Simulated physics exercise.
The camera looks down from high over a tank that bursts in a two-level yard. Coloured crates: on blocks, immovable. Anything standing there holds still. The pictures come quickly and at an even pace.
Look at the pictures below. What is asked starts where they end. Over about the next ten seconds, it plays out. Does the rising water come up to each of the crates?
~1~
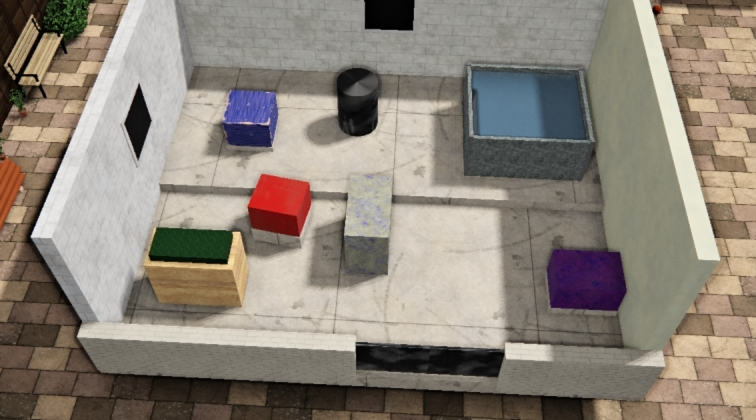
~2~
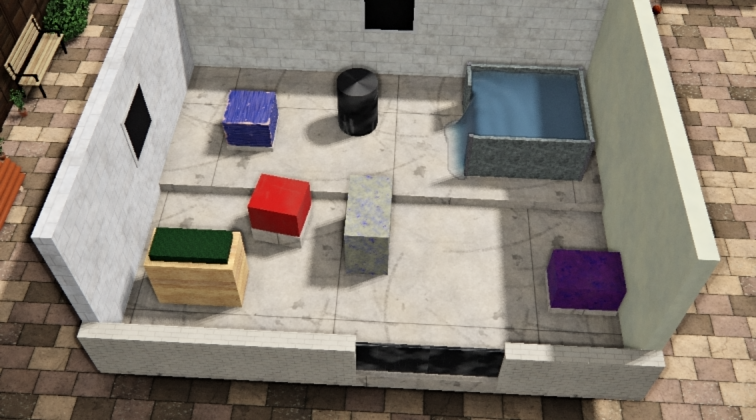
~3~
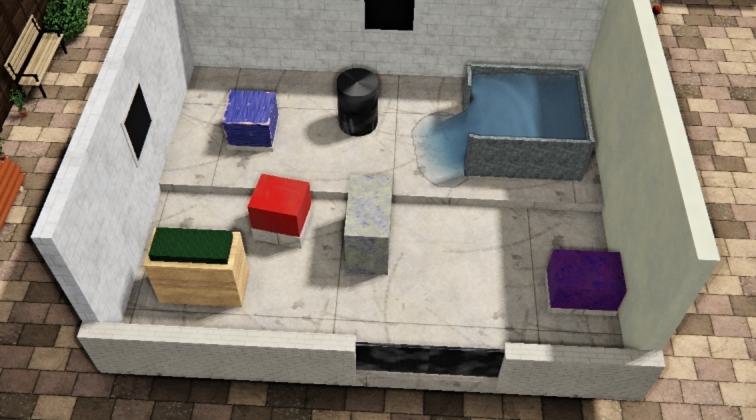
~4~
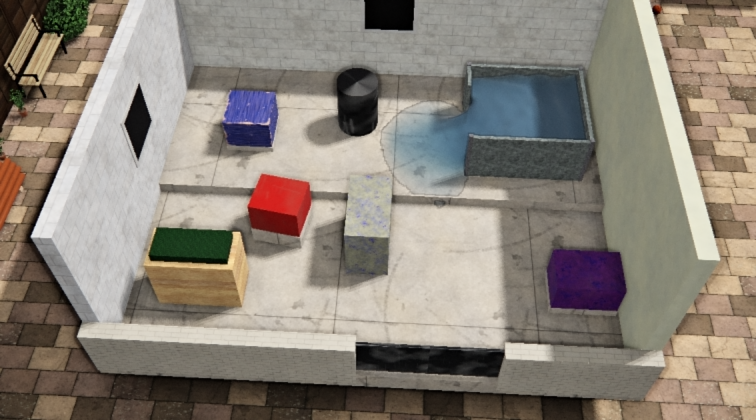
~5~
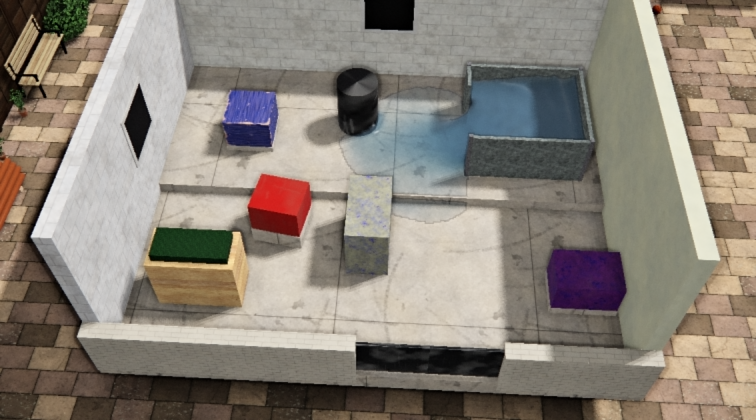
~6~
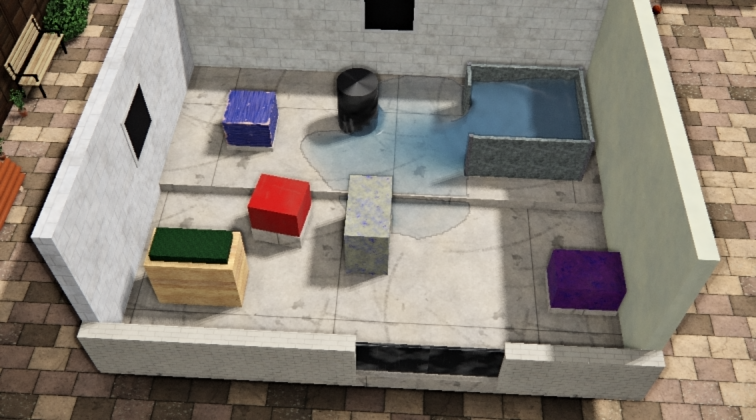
Blue crate: Wet, purple crate: Wet, red crate: Wet.
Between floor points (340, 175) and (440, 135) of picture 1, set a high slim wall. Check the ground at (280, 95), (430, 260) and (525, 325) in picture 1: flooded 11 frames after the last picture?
As listed: Flooded, awash, no water.
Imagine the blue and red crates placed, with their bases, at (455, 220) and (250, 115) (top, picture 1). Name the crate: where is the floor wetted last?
It is the crate marked purple.
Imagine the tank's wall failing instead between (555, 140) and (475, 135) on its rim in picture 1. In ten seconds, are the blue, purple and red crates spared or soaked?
My take: Blue crate is untouched, purple crate gets flooded and red crate is untouched.
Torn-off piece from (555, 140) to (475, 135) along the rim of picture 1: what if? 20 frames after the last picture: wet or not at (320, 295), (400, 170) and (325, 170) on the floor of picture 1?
Spot one: Reached by the flood. Spot two: Spared by the leak. Spot three: Spared by the leak.
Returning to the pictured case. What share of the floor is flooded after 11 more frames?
Roughly 50 %.
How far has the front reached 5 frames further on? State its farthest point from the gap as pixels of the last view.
At roughly (162, 177).
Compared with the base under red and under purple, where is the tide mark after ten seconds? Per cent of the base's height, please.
I'd put it at some 120 % for one and some 140 % for the other, in that order.
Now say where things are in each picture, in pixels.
In the first picture, still water in the tank at (527, 105).
In the second picture, water pours out at (468, 137) and has run to (464, 177).
In the third picture, the front is at (428, 176), out from the gap at (468, 138).
In the fourth picture, water pours out at (468, 139) and has run to (388, 130).
In the fifth picture, the front is at (345, 148), out from the gap at (468, 139).
In the sixth picture, water pours out at (468, 139) and has run to (306, 149).
A moment on, water covers 30 % of the floor; the blue crate water round its plinth, the purple crate not reached, the red crate water round its plinth.
Next, water covers 50 % of the floor; the blue crate water round its plinth, the purple crate not reached, the red crate water round its plinth.
Then, water covers 70 % of the floor; the blue crate water round its plinth, the purple crate not reached, the red crate water round its plinth.
Later, water covers 90 % of the floor; the blue crate water round its plinth, the purple crate water round its plinth, the red crate water round its plinth.
In the end, water covers 95 % of the floor; the blue crate was topped, the purple crate was topped, the red crate was topped.
